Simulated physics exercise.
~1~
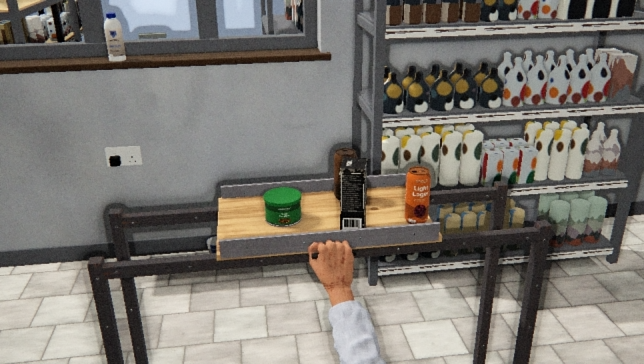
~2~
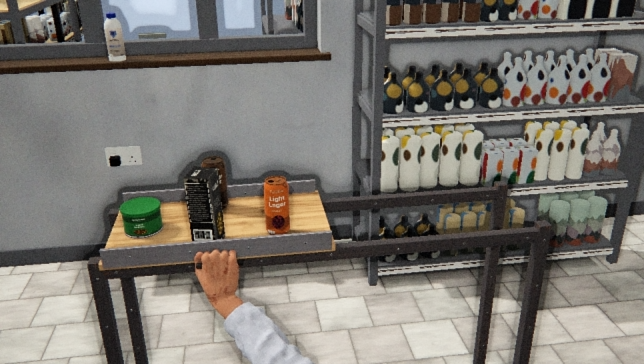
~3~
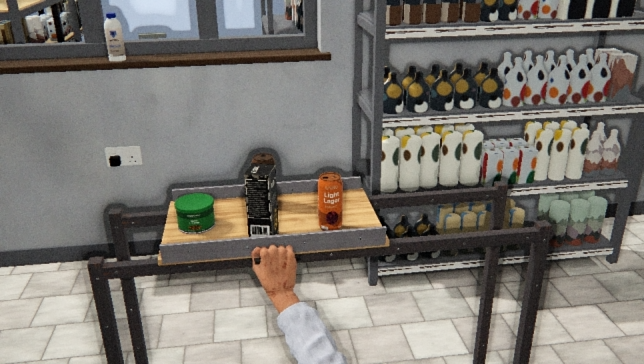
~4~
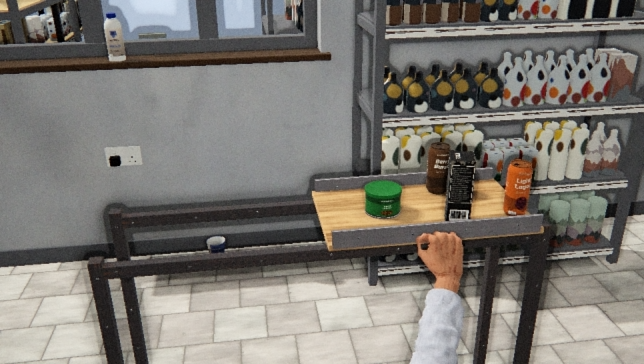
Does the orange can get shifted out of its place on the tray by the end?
No, the orange can stays put and is still standing upright toward the right end of the tray.
